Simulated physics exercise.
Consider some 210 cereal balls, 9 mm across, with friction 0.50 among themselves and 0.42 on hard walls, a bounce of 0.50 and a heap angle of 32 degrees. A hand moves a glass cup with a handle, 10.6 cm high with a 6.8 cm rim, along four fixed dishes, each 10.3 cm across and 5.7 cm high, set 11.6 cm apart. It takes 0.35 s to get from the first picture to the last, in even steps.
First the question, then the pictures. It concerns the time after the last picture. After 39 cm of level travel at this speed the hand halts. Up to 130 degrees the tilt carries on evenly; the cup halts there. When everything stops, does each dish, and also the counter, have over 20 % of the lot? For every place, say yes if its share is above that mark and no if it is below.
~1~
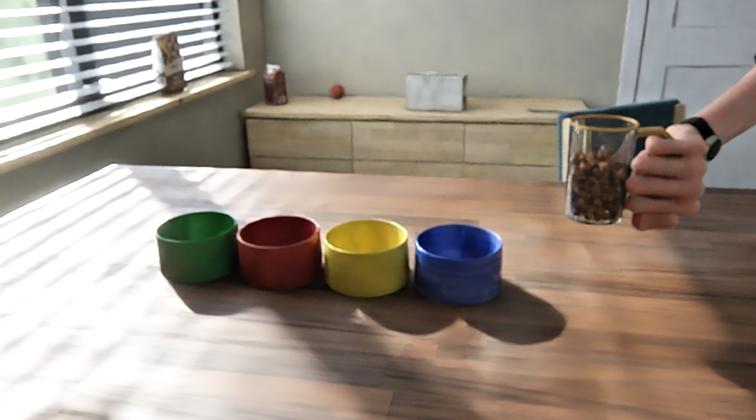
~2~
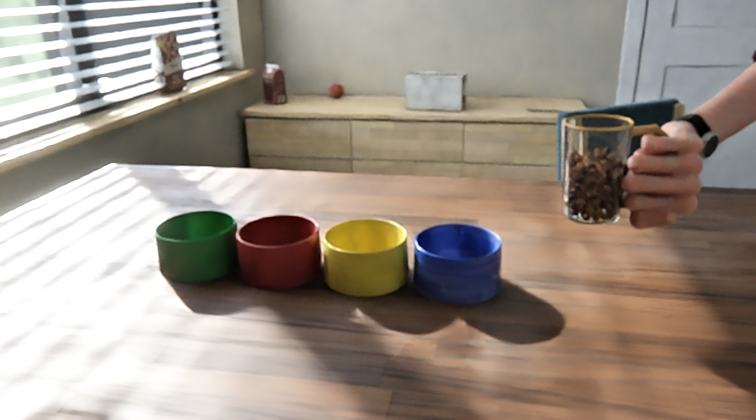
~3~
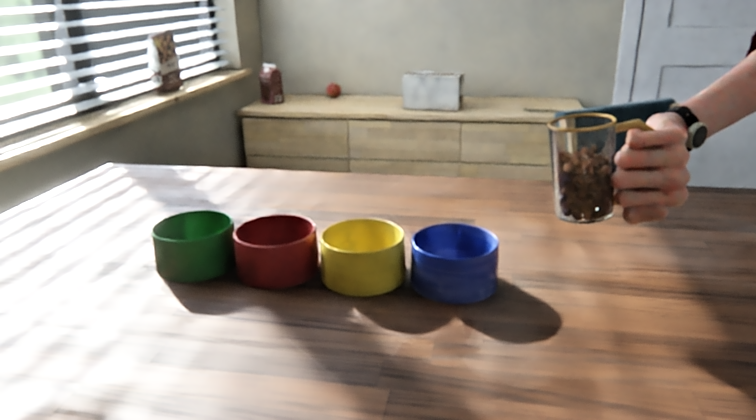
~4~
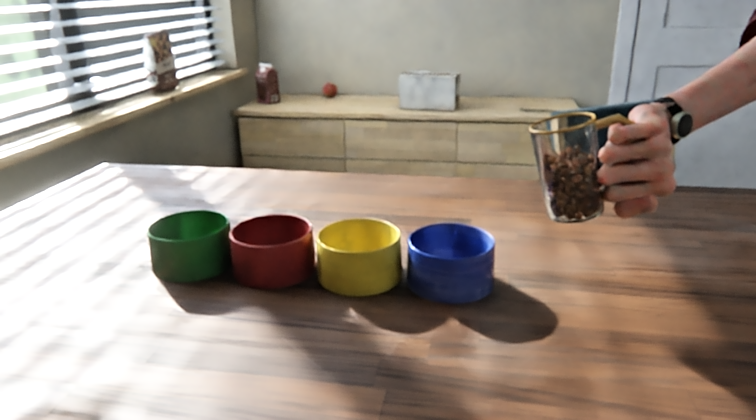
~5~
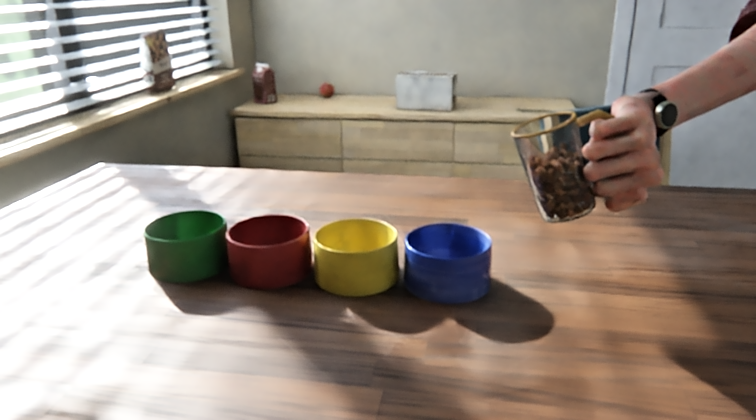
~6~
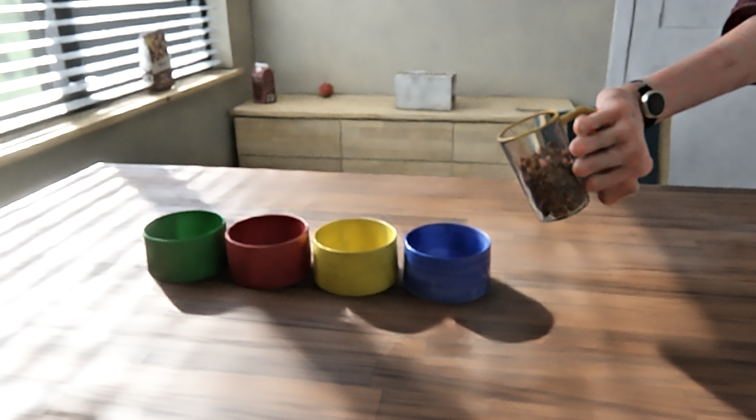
Red dish: No, blue dish: No, green dish: No, yellow dish: Yes, counter: No.
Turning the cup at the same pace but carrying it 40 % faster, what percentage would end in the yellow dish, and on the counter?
Yellow: 0; counter: 0.
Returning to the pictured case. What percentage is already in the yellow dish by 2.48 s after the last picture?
About 100 percent up to now.
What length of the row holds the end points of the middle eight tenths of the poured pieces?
6 centimetres.
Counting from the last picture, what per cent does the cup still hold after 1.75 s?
Around 0 per cent of the load.
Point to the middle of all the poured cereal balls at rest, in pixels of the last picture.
Once everything settles, the centre is around (347, 262).
Then, 1.05 s after the last picture, tilt 122 degrees; cup holds 75 %, yellow 25 %.
Then, 1.75 s after the last picture, tilt 130 degrees; cup holds 0 %, yellow 100 %.
Then, 2.48 s after the last picture, tilt 130 degrees; cup holds 0 %, yellow 100 %.
In the end, red 0 %, blue 0 %, green 0 %, yellow 100 %, counter 0 %.
